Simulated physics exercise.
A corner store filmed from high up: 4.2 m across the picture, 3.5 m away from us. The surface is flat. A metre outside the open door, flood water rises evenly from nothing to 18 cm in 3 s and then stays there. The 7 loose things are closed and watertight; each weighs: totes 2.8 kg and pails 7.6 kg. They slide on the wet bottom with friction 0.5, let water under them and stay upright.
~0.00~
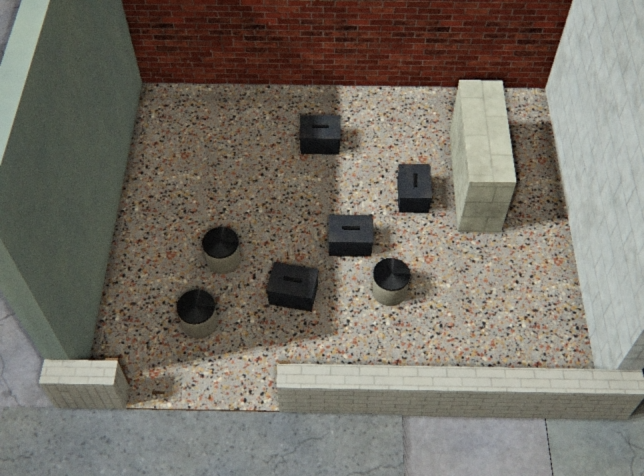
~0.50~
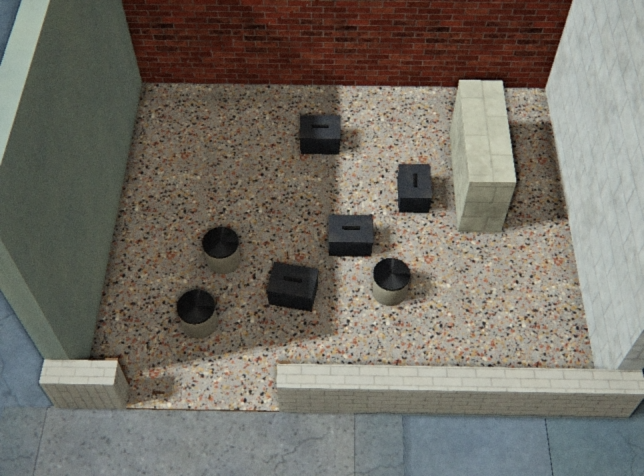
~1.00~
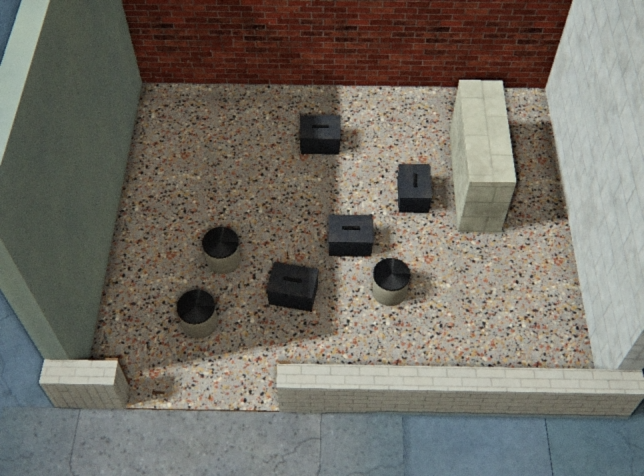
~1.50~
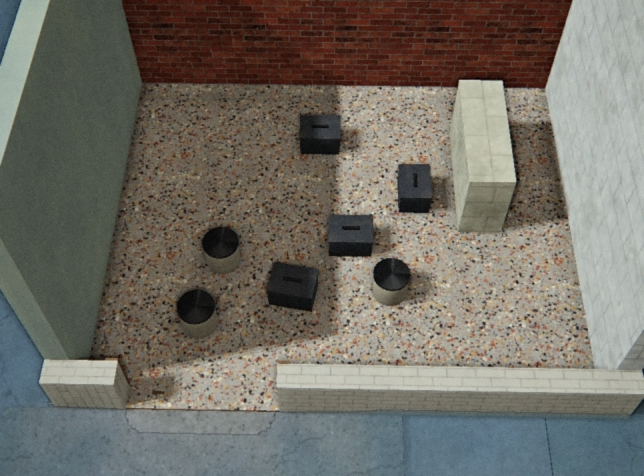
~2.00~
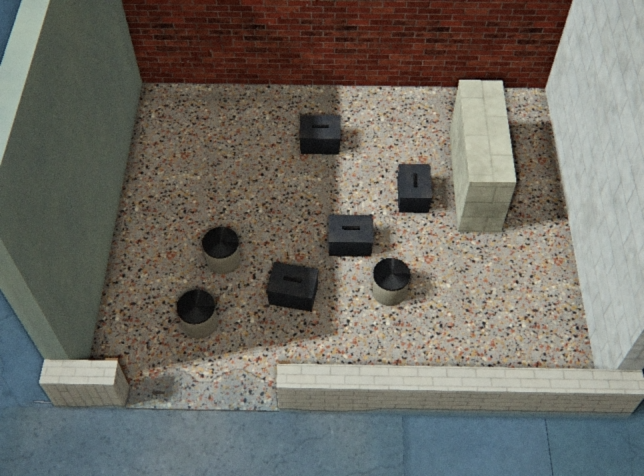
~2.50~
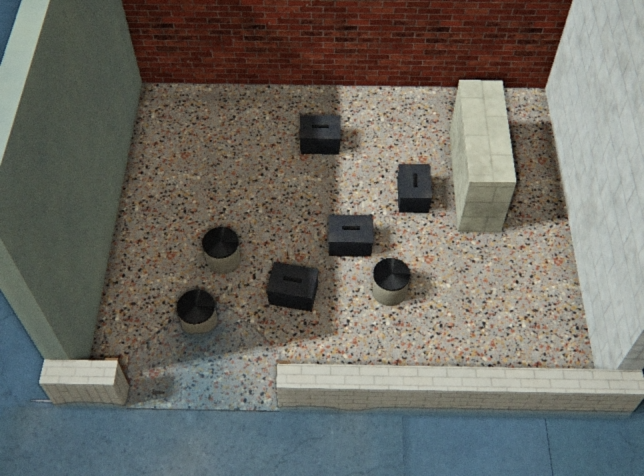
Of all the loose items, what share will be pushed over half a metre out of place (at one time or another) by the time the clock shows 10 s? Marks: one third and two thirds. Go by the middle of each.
That comes to two thirds or above.
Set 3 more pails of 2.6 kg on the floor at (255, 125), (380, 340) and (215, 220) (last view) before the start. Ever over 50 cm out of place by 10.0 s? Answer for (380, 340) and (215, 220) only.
In turn: Less, past it.
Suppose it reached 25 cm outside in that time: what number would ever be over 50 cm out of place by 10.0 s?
In that case 6 of them.
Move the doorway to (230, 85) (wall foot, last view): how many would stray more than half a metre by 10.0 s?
Then 6.
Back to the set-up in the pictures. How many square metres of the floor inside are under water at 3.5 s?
Some 3.0 m2.
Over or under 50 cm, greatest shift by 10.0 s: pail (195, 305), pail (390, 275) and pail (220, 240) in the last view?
In that order: Over, less, over.
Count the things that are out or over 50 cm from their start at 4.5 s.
2 of them.
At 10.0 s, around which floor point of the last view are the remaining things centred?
At about (370, 202).
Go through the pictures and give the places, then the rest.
The first picture shows a pail at (196, 306) rests on the ground; a tote at (351, 228), on the bottom; 0.0 m2 under water; 0 of 7 have shifted.
The second picture shows a pail at (196, 306) rests on the ground; a tote at (351, 228), on the bottom; water covers 0.0 m2; 0 of 7 have shifted.
The third picture shows a pail at (196, 306), on the bottom; a tote at (351, 228) rests on the ground; water covers 0.0 m2; 0 of 7 have shifted.
The fourth picture shows a pail at (196, 306) rests on the ground; a tote at (351, 228), on the bottom; water covers 0.0 m2; 0 of 7 have shifted.
The fifth picture shows a pail at (196, 306), on the bottom; a tote at (351, 228), on the bottom; water covers 0.1 m2; 0 of 7 have shifted.
The sixth picture shows a pail at (196, 306) rests on the ground; a tote at (351, 228) rests on the ground; water covers 0.6 m2; 0 of 7 have shifted.
After 3.5 s 0 of 7 are over 50 cm from their spots; 0 afloat.
After 4.5 s 2 of 7 are over 50 cm from their spots; 1 afloat.
After 7.0 s 6 of 7 are over 50 cm from their spots; 3 afloat.
After 10.0 s 6 of 7 are over 50 cm from their spots, and 6 have been at some point; 6 afloat.
